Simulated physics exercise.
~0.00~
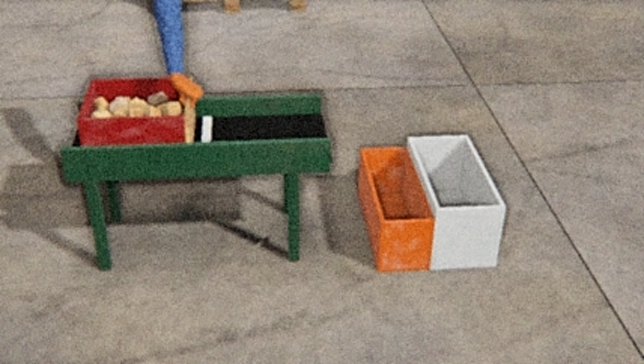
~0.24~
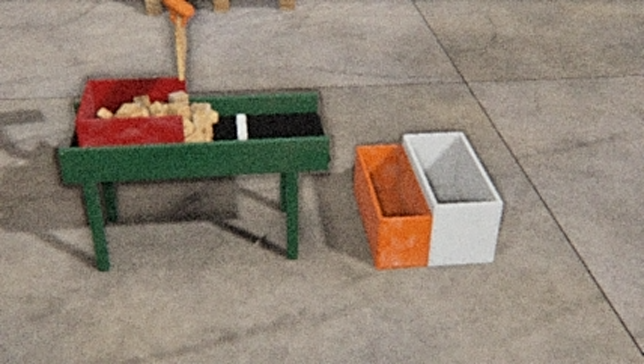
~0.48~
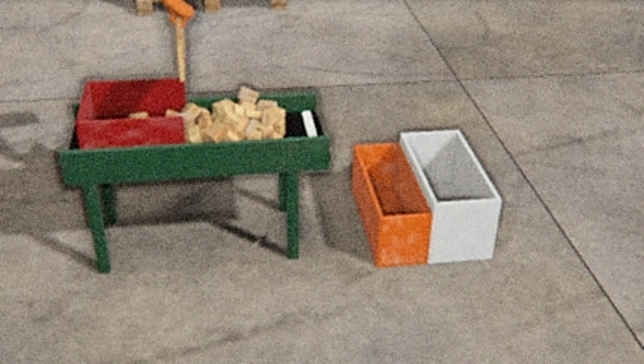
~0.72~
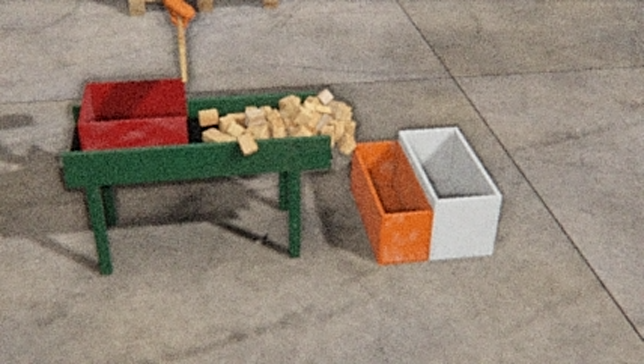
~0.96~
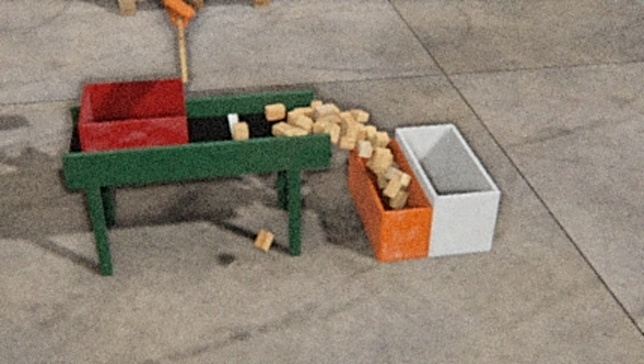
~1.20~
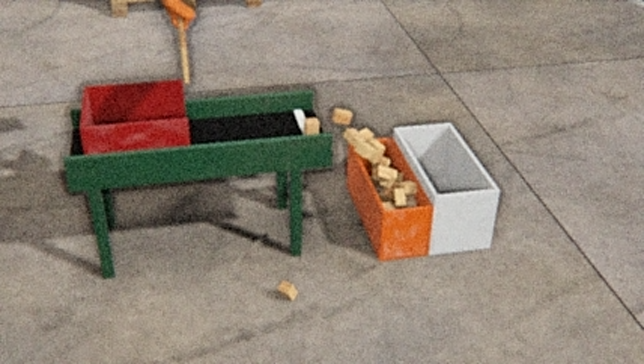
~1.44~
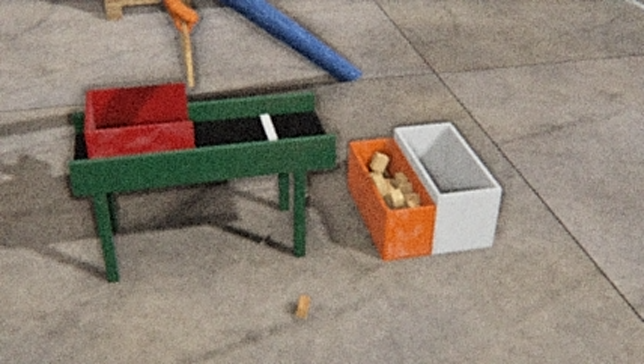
A heap of pale wooden offcuts sits in a red pen at the left of a green, four-legged belt table, seen from above on a grey concrete floor. An orange bin and a white tote stand side by side to the right. The orange-topped gate lifts away, and the black belt carries the blocks rightward past the pen. They bunch near the far end, then spill over in a stream into the orange bin. One block drops in front of the table and tumbles right across the floor. Finally the belt is empty, the blocks rest in the orange bin, the white tote holds none, and one block lies on the concrete.
